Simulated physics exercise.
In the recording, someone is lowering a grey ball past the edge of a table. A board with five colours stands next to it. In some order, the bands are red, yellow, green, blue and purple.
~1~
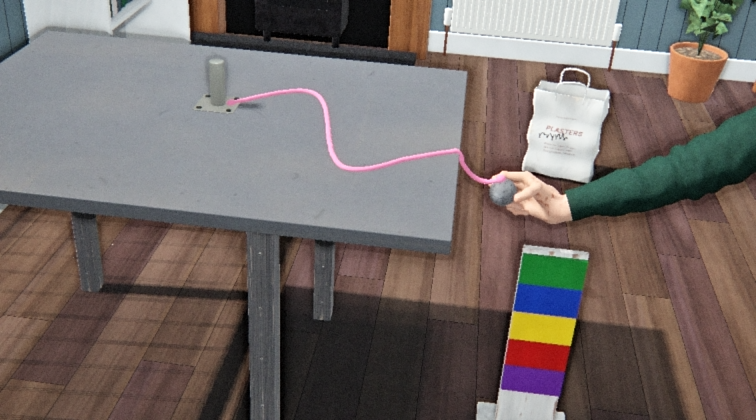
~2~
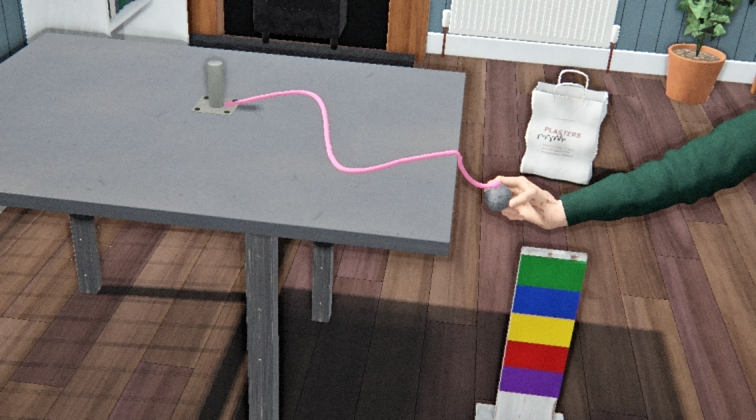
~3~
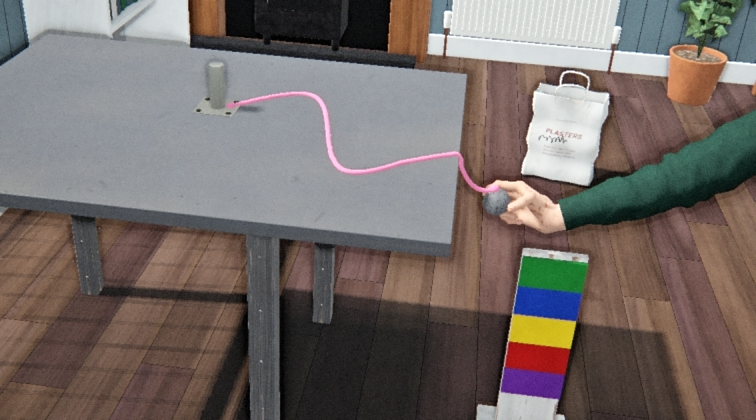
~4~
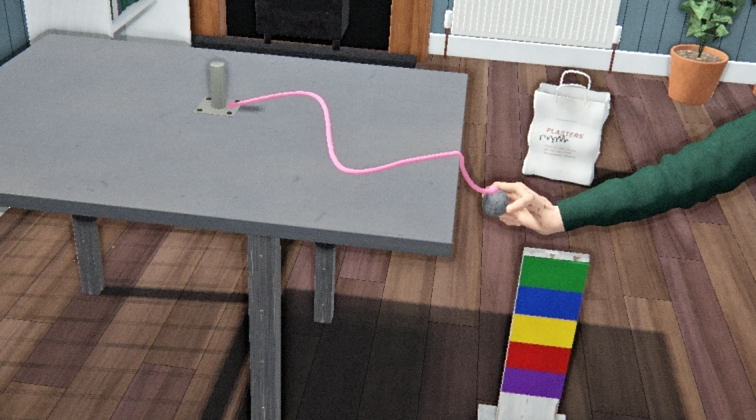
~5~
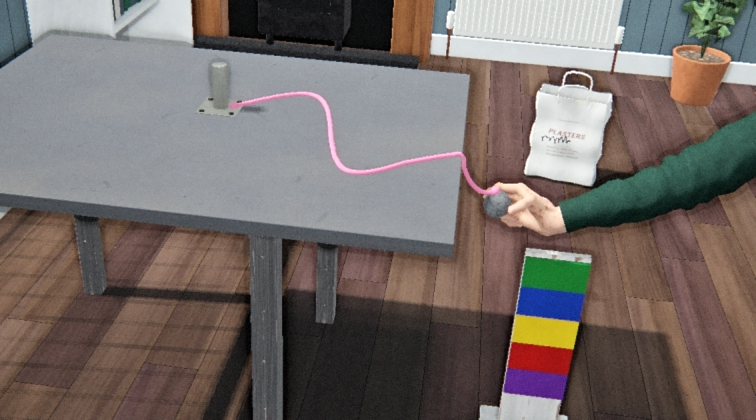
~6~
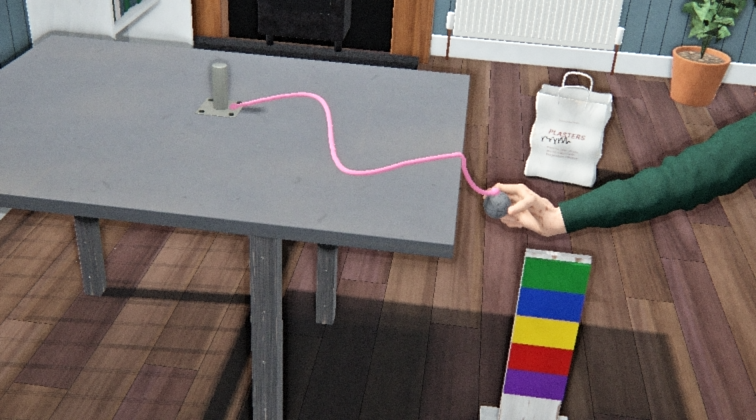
In a room with a dark plank floor, seen from above and to one side, a grey table fills the left. A pink cord winds from an upright grey post across the tabletop and over its right edge to a grey ball held by a green-sleeved hand, above a board banded green, blue, yellow, red and purple. The hand lowers the ball very slightly, then stays nearly still, while the view shifts faintly.
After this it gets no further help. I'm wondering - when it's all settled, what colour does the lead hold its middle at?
It's at red.
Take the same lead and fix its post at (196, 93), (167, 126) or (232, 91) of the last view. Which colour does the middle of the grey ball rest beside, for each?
Going case by case, it's yellow, yellow and finally red.
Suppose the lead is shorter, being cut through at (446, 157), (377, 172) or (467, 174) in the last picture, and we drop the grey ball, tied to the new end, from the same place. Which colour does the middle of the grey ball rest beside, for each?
Try 1 - blue; try 2 - none, it hangs higher; try 3 - yellow.
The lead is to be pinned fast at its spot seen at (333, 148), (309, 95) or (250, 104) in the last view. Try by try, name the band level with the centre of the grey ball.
Note: Try 1 green; try 2 yellow; try 3 red.
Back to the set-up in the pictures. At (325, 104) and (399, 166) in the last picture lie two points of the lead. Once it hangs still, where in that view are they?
In that view they sit near (345, 125) and near (453, 223).
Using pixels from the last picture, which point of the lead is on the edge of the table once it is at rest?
Position: Approx. (334, 156).
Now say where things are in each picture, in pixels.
Grey ball (503, 192); green (553, 273); blue (547, 302); yellow (542, 329); red (537, 356); purple (532, 381), in the first picture.
Grey ball (498, 197); lead through (265, 97) (321, 104) (327, 137) (356, 171) (432, 156), in the second picture.
Grey ball (497, 202), in the third picture.
Grey ball (495, 203); lead through (267, 98) (324, 105) (329, 138) (358, 172) (434, 157), in the fourth picture.
Grey ball (497, 204), in the fifth picture.
Grey ball (497, 205); lead through (269, 100) (326, 106) (331, 140) (360, 174) (436, 158), in the sixth picture.
Soon after, ball near (470, 337); level with yellow.
After that, ball near (425, 321); level with red.
And then, ball near (451, 338); level with red.
In the end, ball near (440, 332); level with red. Its centre hangs level with the red band.
